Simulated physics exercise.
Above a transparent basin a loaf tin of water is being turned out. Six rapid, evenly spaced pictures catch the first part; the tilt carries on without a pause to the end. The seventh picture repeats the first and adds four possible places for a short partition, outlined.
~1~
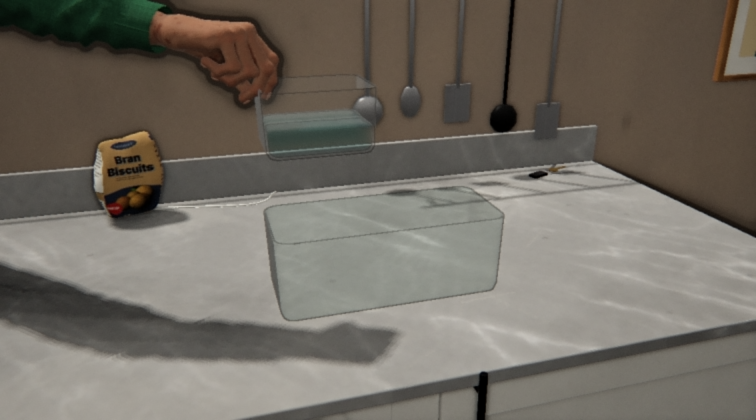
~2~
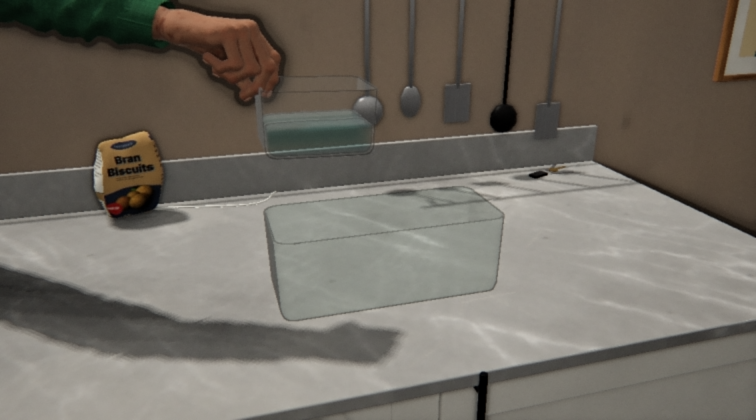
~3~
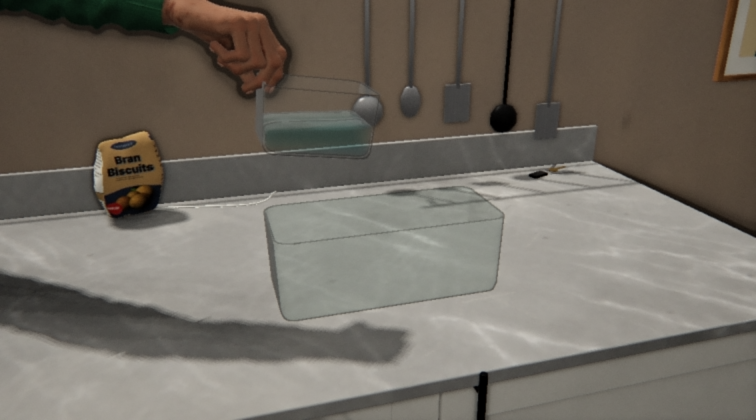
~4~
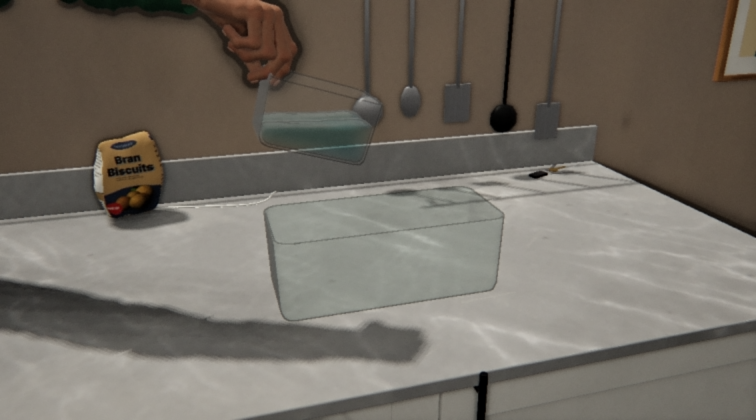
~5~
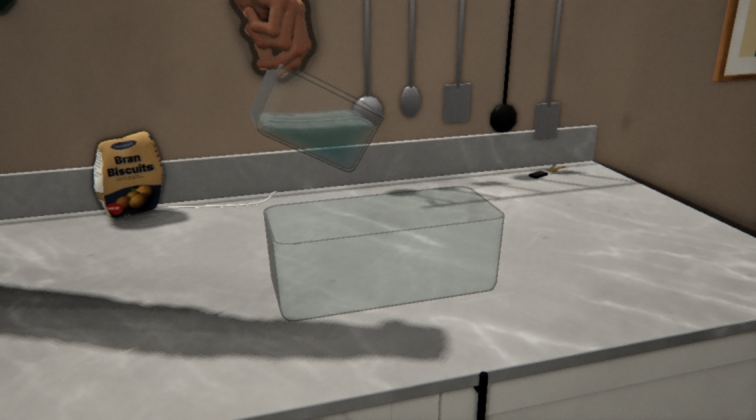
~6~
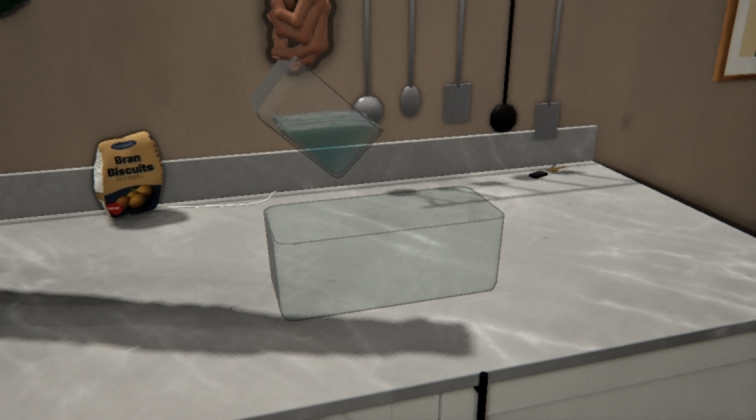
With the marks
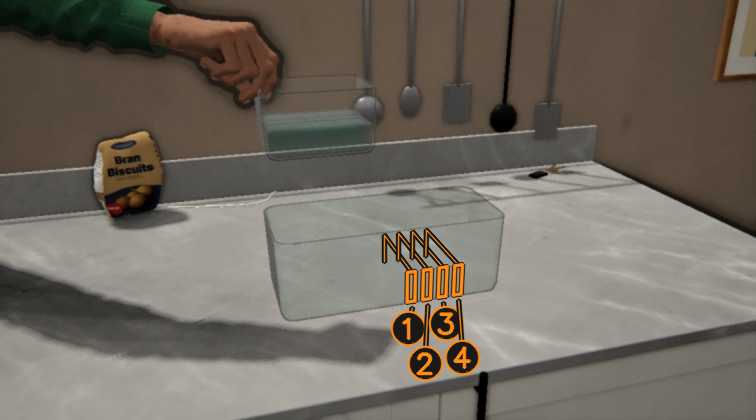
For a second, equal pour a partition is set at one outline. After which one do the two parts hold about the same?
It is 1.
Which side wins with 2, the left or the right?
The left side.
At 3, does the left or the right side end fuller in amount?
More ends on the left.
In orange, 1 at (412, 307); 2 at (427, 305); 3 at (443, 302); 4 at (458, 300).
With 1, about 48 % ends left of the wall and 52 % right of it.
With 2, about 86 % ends left of the wall and 14 % right of it.
With 3, about 96 % ends left of the wall and 3 % right of it.
With 4, about 97 % ends left of the wall and 3 % right of it.
